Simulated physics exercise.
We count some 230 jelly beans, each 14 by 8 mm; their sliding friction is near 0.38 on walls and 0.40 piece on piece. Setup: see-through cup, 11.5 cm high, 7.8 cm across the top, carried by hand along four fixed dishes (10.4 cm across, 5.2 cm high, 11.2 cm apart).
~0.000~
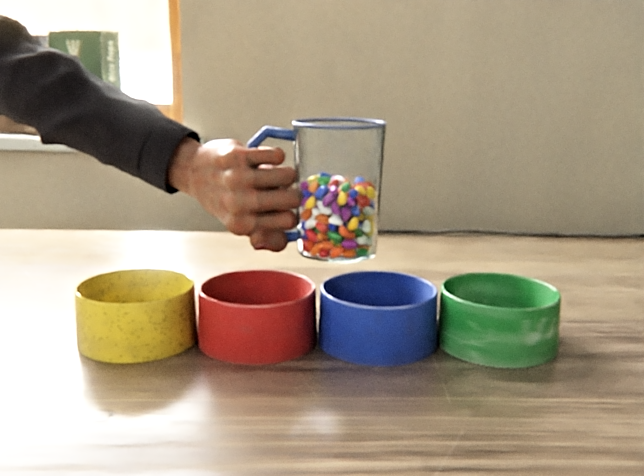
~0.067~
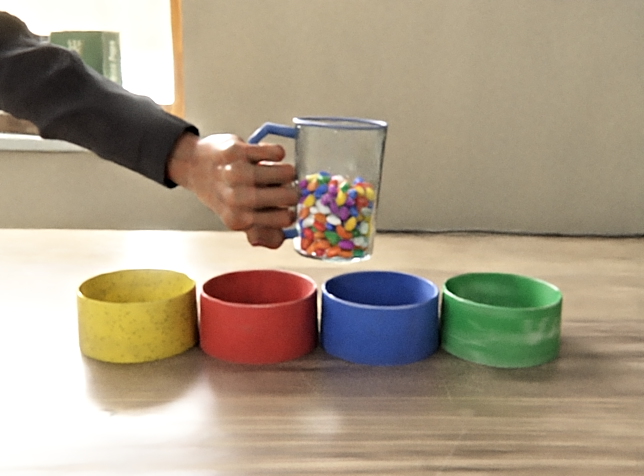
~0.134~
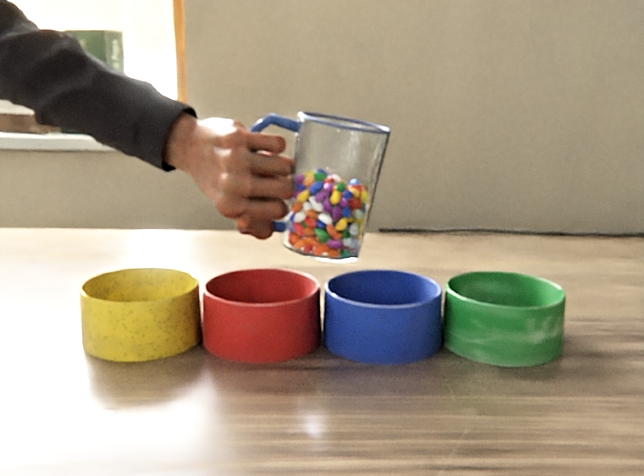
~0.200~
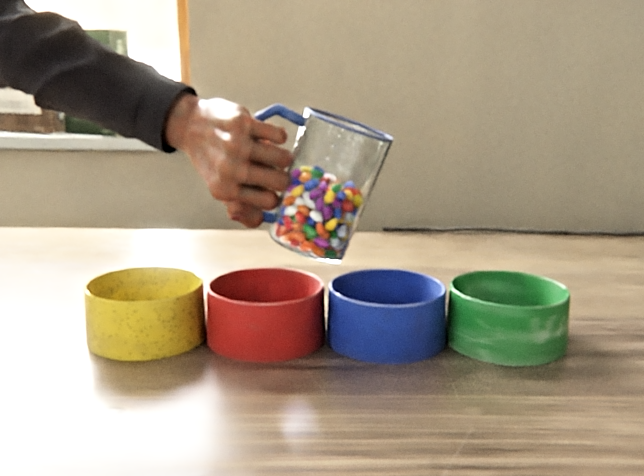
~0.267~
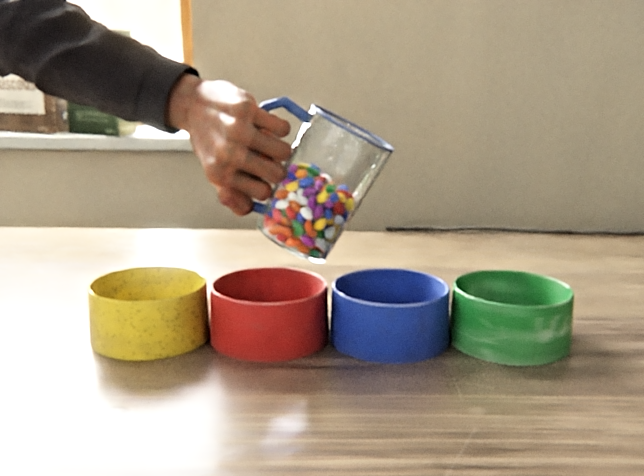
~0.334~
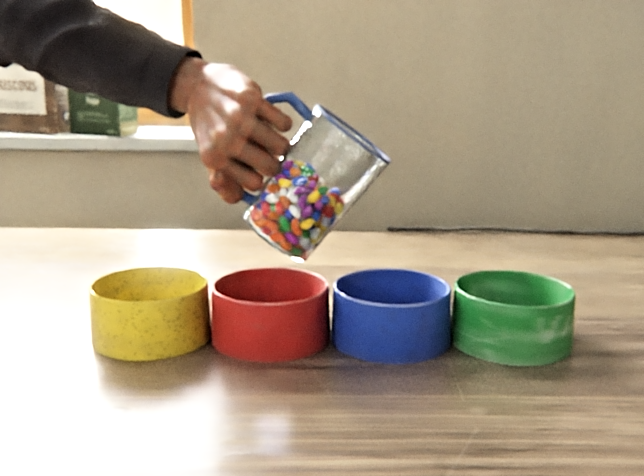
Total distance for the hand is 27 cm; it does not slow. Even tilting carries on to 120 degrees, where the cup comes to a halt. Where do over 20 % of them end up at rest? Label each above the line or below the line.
Red: Above the line; blue: Below the line; green: Below the line; yellow: Below the line; counter: Below the line.
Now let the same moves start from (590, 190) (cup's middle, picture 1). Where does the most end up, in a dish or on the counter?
The winner: Green.
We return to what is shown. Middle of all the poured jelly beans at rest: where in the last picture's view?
(274, 315).
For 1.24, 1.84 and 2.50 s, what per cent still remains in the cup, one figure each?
In turn: 15 %, 0 %, 0 %.
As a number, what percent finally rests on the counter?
About 0 percent.
After 1.24 s, tilt 120 degrees; cup holds 15 %, red 85 %.
After 1.84 s, tilt 120 degrees; cup holds 0 %, red 100 %.
After 2.50 s, tilt 120 degrees; cup holds 0 %, red 100 %.
At rest (2.8 s), red 100 %, blue 0 %, green 0 %, yellow 0 %, counter 0 %.
